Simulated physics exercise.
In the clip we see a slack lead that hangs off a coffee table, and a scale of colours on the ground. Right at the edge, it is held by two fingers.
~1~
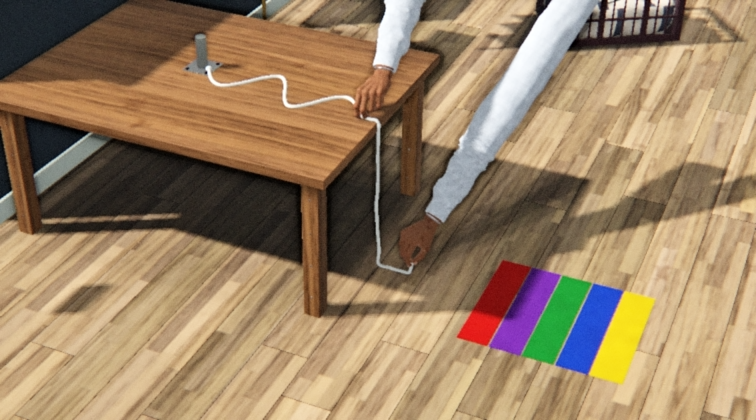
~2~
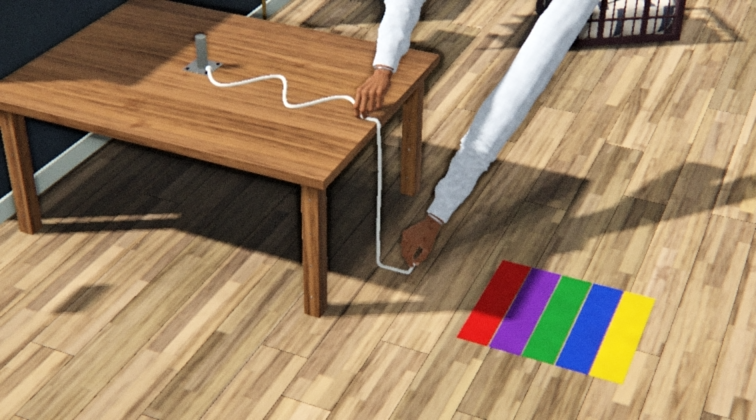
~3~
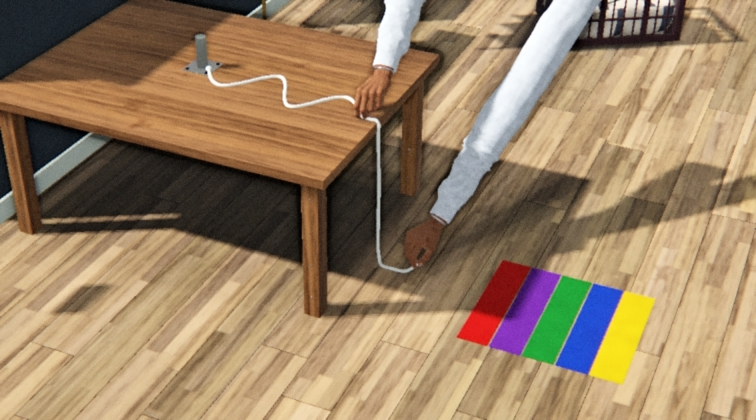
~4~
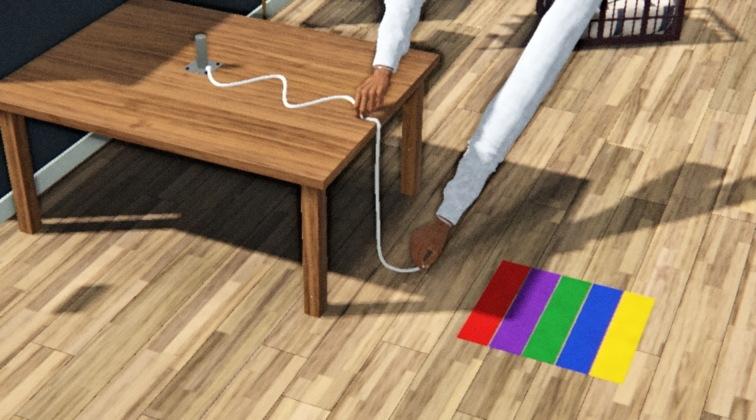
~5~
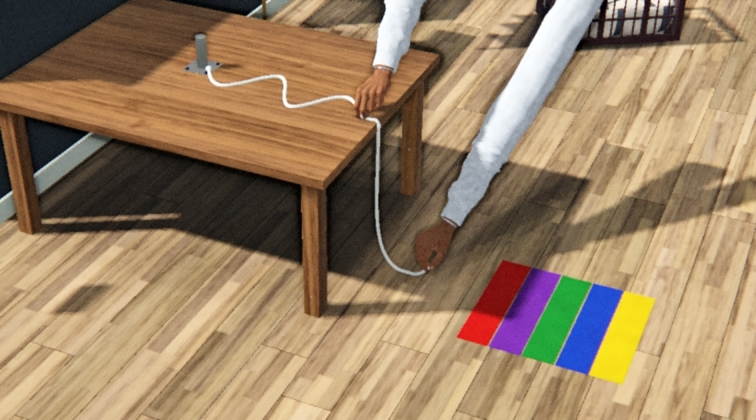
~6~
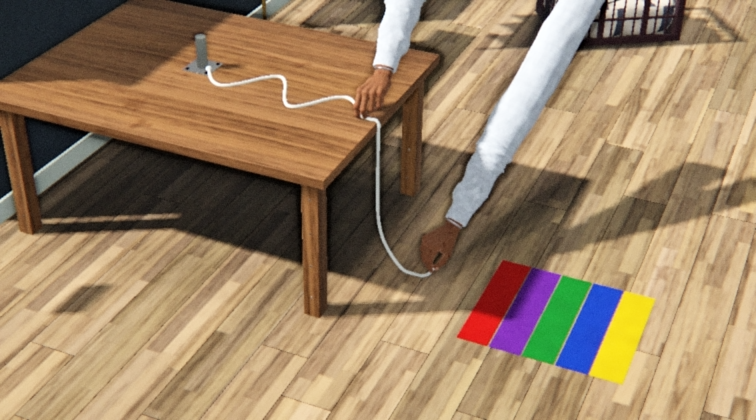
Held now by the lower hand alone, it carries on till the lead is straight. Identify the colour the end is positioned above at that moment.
It is positioned above yellow.
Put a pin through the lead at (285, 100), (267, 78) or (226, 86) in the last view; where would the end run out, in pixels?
Approximately (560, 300), (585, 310) and (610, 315) respectively.
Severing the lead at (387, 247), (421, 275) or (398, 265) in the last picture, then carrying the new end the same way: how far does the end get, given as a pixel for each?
Taking the tries in order gives (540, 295), (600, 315) and (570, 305).
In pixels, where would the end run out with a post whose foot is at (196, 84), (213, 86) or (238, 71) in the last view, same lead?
First (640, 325), then (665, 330), and last (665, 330).
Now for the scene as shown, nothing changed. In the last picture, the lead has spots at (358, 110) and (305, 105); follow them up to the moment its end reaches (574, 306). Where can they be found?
Point one: (402, 172); point two: (369, 112).
Soon after, end near (574, 306); over green.
After that, end near (607, 315); over blue.
At the stop, end near (626, 320); over yellow. The end stops over the yellow strip.
